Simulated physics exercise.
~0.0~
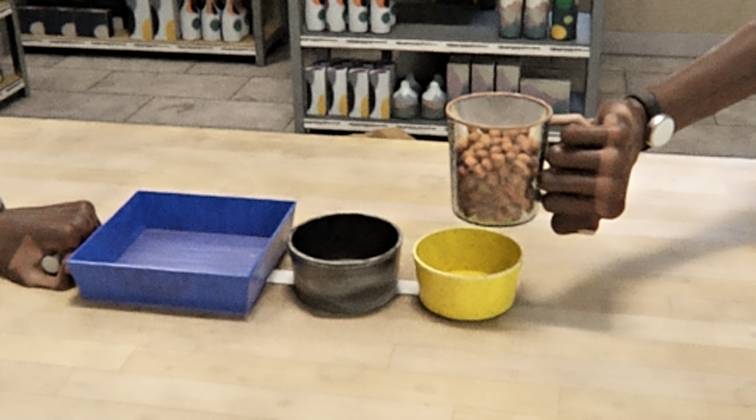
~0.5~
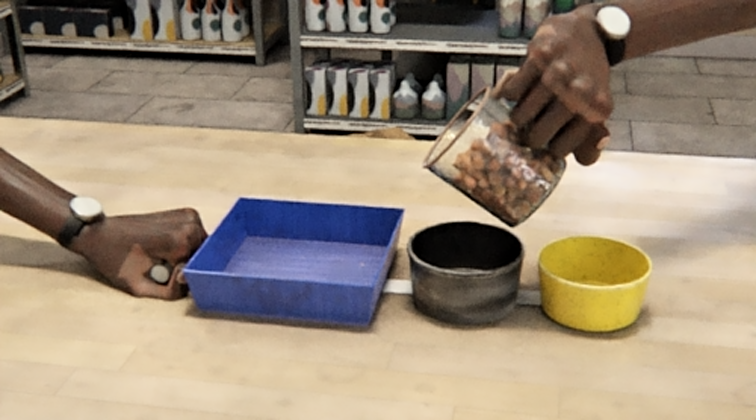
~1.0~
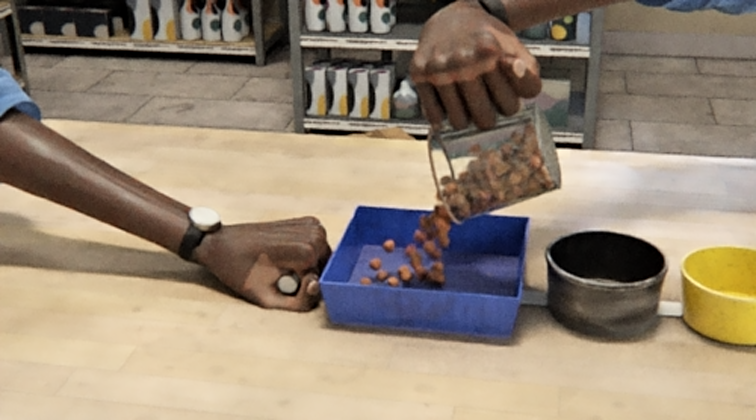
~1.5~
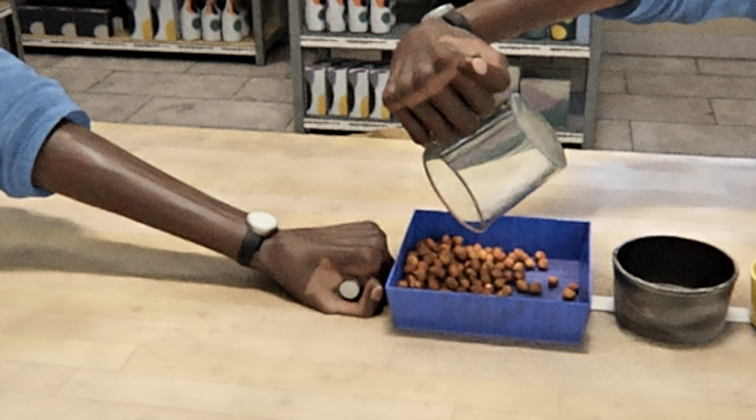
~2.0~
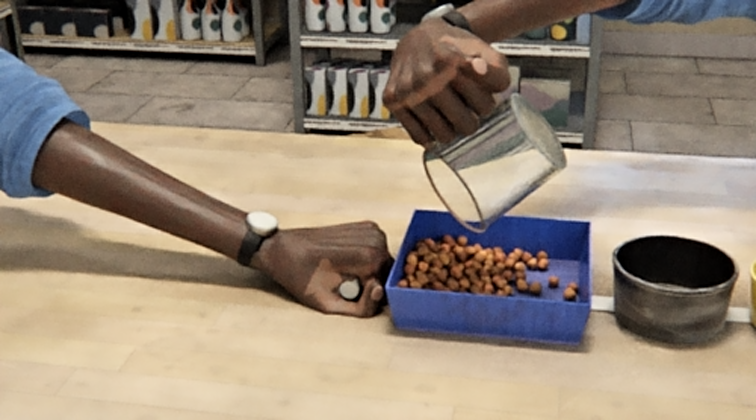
Hand pulling a joined blue tin, black dish and yellow dish rightward while another tips a cup of hazelnuts into the tin.
